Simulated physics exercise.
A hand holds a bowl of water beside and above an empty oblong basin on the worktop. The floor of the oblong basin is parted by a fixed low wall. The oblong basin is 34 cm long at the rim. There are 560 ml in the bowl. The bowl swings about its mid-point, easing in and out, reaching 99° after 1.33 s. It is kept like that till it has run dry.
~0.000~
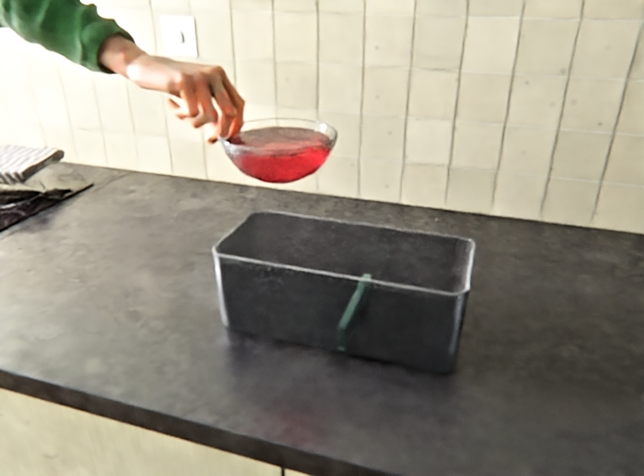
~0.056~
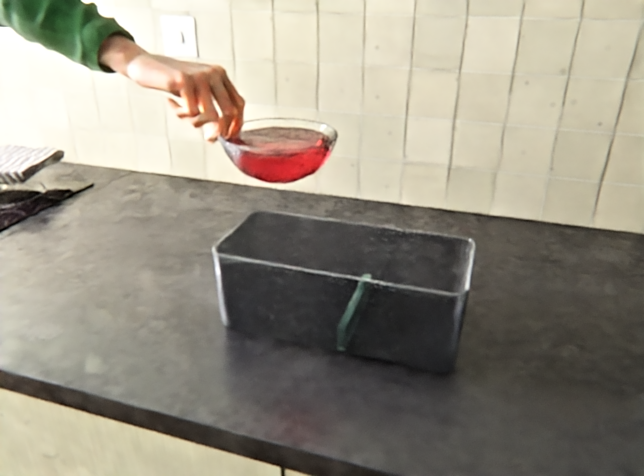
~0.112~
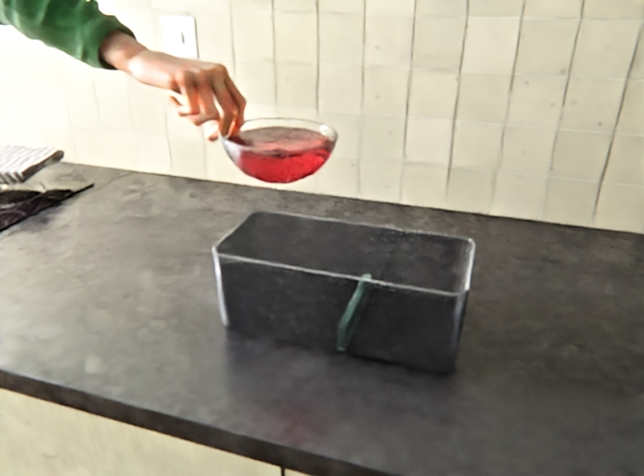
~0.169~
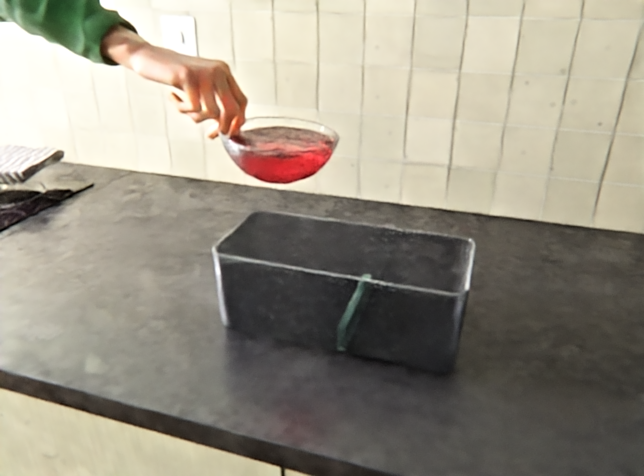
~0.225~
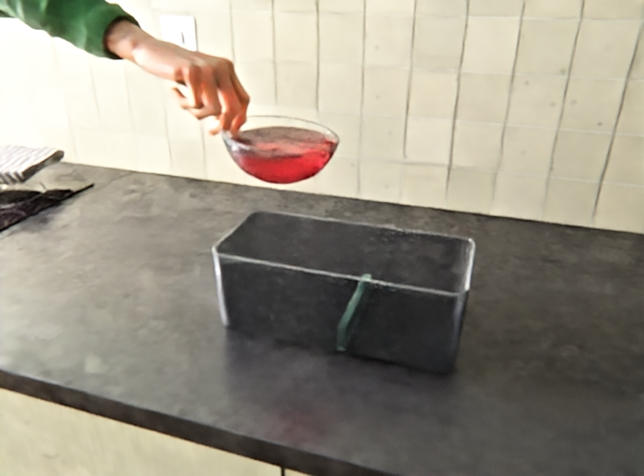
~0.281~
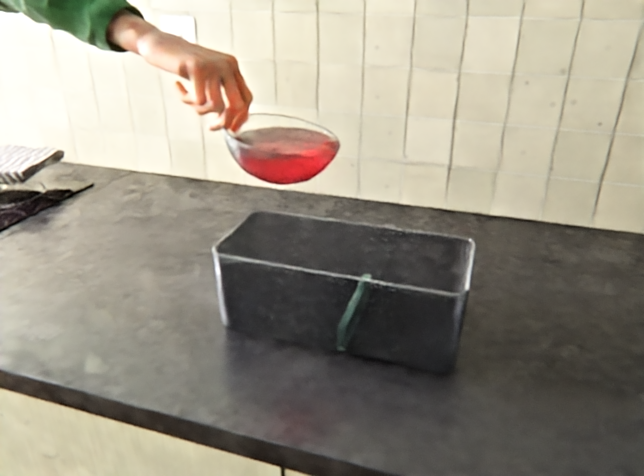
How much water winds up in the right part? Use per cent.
The far part has some 80 per cent.
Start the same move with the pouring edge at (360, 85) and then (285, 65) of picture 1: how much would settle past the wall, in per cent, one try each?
In turn about 95 and 30 per cent.
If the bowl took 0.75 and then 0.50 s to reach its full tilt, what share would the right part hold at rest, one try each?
In turn about 70 and 60 per cent.
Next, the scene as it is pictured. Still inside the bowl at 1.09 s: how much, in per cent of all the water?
About 0 per cent.
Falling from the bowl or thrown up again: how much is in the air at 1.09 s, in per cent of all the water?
Some 3 per cent.
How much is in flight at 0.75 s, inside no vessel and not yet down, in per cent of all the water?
Near 34 in a hundred.
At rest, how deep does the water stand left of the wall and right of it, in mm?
Left about 4 mm, right about 20 mm.
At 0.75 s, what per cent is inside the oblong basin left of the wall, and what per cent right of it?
Near 3 on the left, 30 on the right.
Then, 0.75 s in, the tilt is 59° and 33 per cent is still to pour, 3 is left of the wall and 31 right of it.
Then, 1.09 s in, the tilt is 91° and 0 per cent is still to pour, 17 is left of the wall and 80 right of it.
Then, 1.44 s in, the tilt is 99° and 0 per cent is still to pour, 19 is left of the wall and 80 right of it.
Then, 1.83 s in, the tilt is 99° and 0 per cent is still to pour, 20 is left of the wall and 80 right of it.
Finally, 20 per cent lies left of the wall, 80 right of it and 1 outside.
